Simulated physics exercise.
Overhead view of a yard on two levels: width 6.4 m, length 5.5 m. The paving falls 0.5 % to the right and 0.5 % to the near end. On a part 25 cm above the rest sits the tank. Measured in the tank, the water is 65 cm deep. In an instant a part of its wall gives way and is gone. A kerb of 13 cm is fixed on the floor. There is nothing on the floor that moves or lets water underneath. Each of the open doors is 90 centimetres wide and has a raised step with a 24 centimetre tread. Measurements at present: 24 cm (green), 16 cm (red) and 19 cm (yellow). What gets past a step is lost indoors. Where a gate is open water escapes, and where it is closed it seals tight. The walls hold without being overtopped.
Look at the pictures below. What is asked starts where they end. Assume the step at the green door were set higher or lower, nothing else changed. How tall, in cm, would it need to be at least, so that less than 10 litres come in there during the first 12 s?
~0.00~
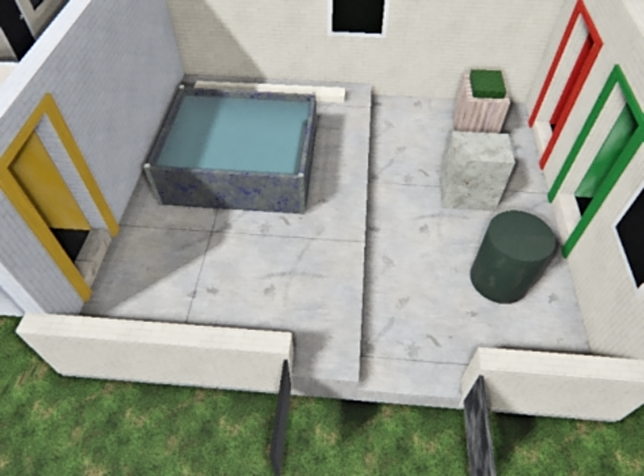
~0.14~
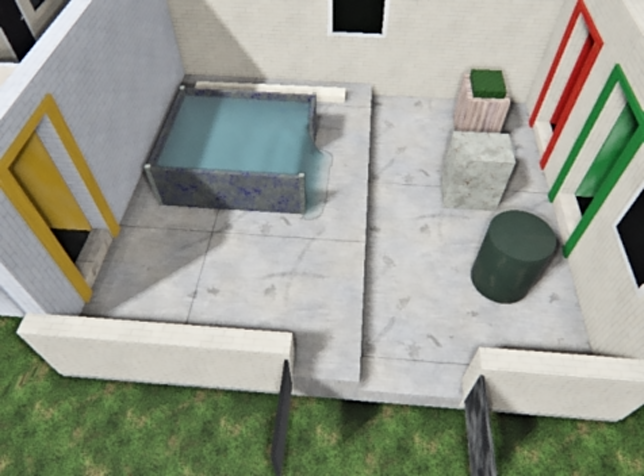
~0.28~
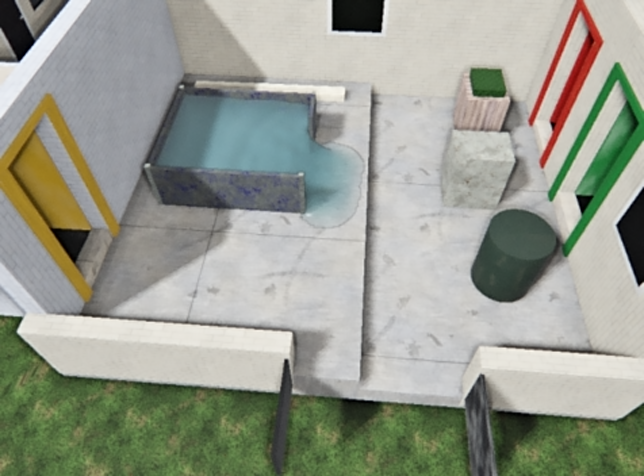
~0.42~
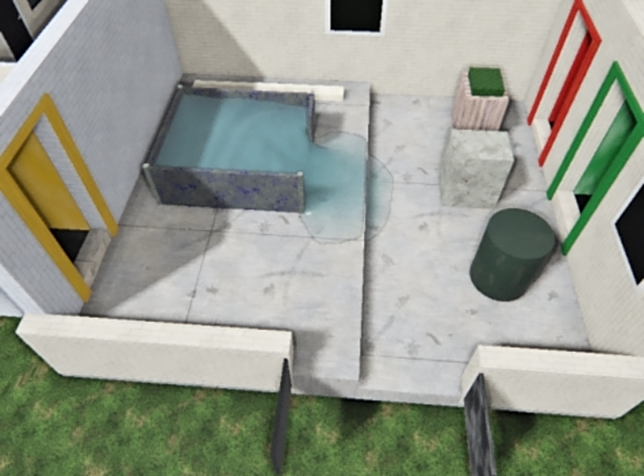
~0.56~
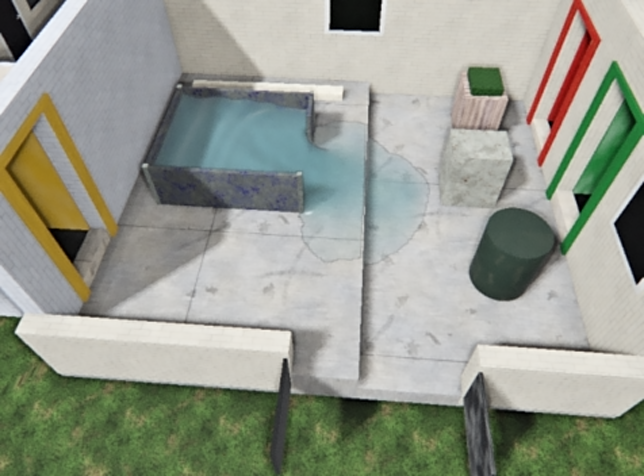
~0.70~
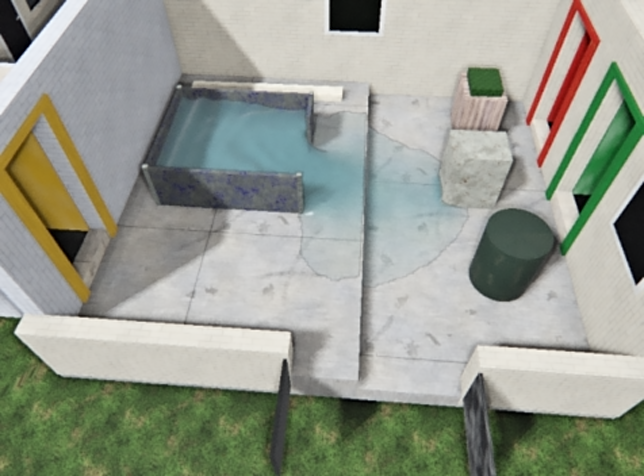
It would need to be roughly 26 cm tall.
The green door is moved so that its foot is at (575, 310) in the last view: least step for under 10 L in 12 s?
You'd want it roughly 16 cm high.
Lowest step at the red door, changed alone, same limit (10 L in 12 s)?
Roughly 19 cm at red.
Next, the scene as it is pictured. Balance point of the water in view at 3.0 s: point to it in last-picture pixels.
I'd put it close to (376, 202).
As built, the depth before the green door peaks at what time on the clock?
Crest at t of about 2.4 s.
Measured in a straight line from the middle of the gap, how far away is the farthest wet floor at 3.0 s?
About 4.8 m.
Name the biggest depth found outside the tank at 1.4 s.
I'd estimate roughly 37 cm.
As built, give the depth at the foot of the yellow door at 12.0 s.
Roughly 0.0 cm deep.
After 1.4 s water covers 35 % of the floor, deepest (37 cm) near (440, 199); 11 cm at the green door, 0 litres in over its 24 cm step.
After 3.0 s water covers 50 % of the floor, deepest (28 cm) near (593, 387); 22 cm at the green door, 14 litres in over its 24 cm step.
After 12.0 s water covers 50 % of the floor, deepest (13 cm) near (593, 387); 11 cm at the green door, 16 litres in over its 24 cm step.
At the green door as built, the water arrived by 1.1 s and peaked near 26 cm at 2.4 s.
With a step of 21.5 cm, 26 litres would have come in within the 12 s; with 29 cm, 4 litres. So under 10 litres takes about 26 cm.
